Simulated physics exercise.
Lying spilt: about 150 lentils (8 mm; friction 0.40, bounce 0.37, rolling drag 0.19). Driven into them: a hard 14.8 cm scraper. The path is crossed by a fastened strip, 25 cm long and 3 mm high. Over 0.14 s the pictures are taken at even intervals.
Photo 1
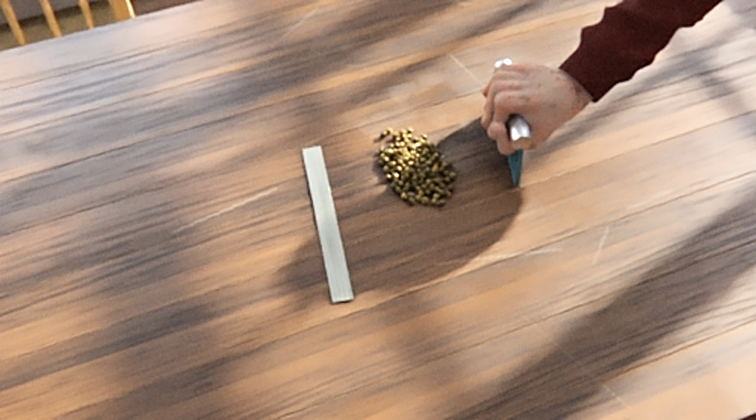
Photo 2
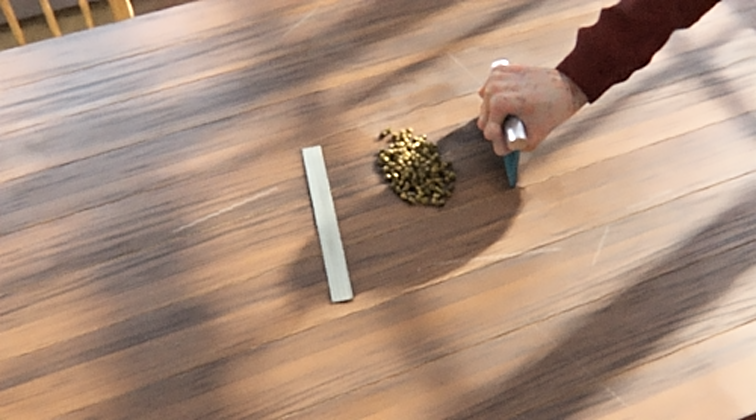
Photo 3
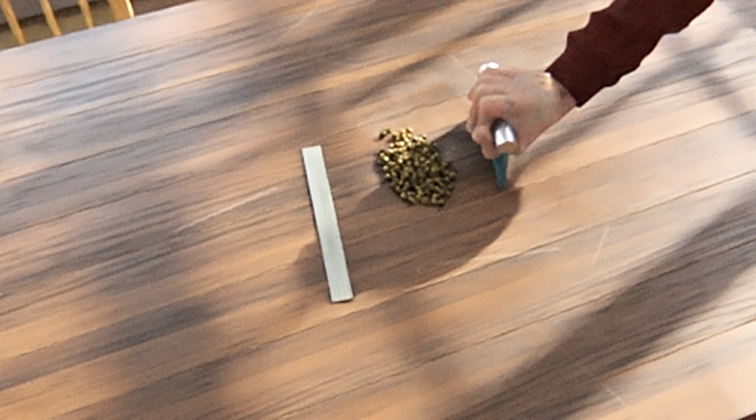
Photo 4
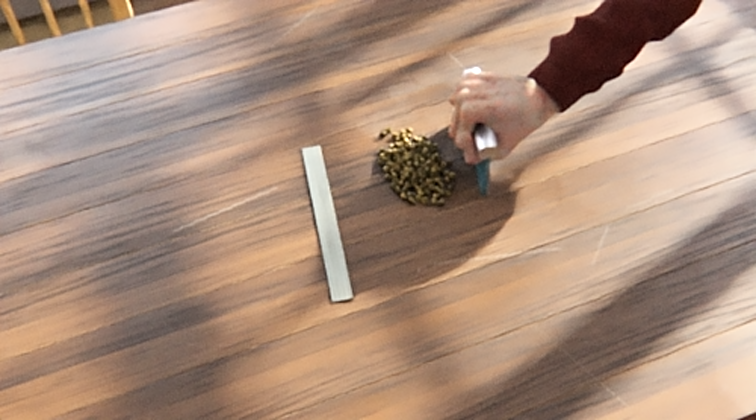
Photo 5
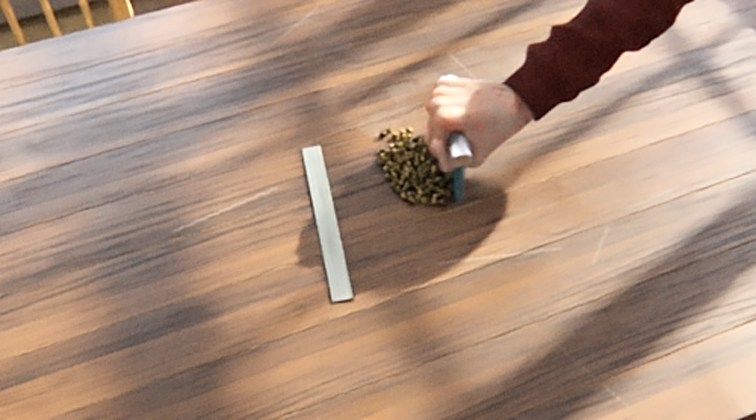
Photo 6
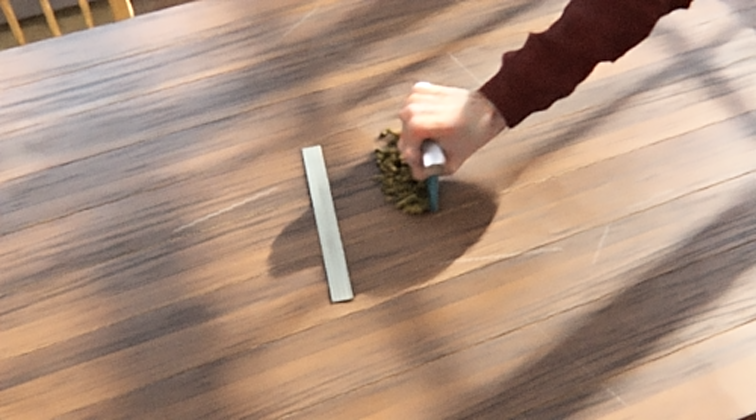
At first, a hand in a dark red sleeve holds a scraper upright on a wooden table, right of a small heap of brownish-gold pieces, with a pale strip lying to the left. The hand slides the scraper left, slowly then faster, reaching the heap and pushing into its right side.
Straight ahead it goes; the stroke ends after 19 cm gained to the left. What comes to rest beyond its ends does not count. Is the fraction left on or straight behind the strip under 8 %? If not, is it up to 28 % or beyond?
My guess is the share there is hefty.
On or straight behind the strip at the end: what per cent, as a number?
Roughly 40 percent.
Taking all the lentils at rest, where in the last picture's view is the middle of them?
The centre lies at about (313, 186).
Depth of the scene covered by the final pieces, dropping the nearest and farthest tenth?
About 24 cm.
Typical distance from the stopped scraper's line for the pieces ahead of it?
Some 8 cm from the line.
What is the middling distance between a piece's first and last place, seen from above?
14 cm.
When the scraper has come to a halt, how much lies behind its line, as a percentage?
Estimate: Close to 0 %.
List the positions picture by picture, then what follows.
In the first frame, scraper from (520, 155) to (502, 79); moved 0.0 cm; pieces shifted so far, 0; middle of the spill at (417, 162); strip at (326, 218).
In the second frame, scraper from (516, 156) to (498, 80); moved 0.5 cm; pieces shifted so far, 0; middle of the spill at (417, 161).
In the third frame, scraper from (505, 160) to (488, 83); moved 2.1 cm; pieces shifted so far, 0; middle of the spill at (417, 161).
In the fourth frame, scraper from (487, 165) to (471, 88); moved 4.5 cm; pieces shifted so far, 0; middle of the spill at (417, 161).
In the fifth frame, scraper from (461, 173) to (447, 94); moved 7.9 cm; pieces shifted so far, 0; middle of the spill at (417, 161).
In the sixth frame, scraper from (434, 181) to (422, 102); moved 11.5 cm; pieces shifted so far, 142; middle of the spill at (409, 158); strip at (326, 218).
Then, 0.11 s after the last picture, scraper 19 cm from its start, spill 19 cm wide; on or straight behind the strip 10 %, elsewhere 90 %.
Then, 0.22 s after the last picture, scraper 19 cm from its start, spill 25 cm wide; on or straight behind the strip 45 %, elsewhere 55 %.
Then, 0.32 s after the last picture, scraper 19 cm from its start, spill 28 cm wide; on or straight behind the strip 40 %, elsewhere 60 %.
In the end, on or straight behind the strip 40 %, elsewhere 60 %.
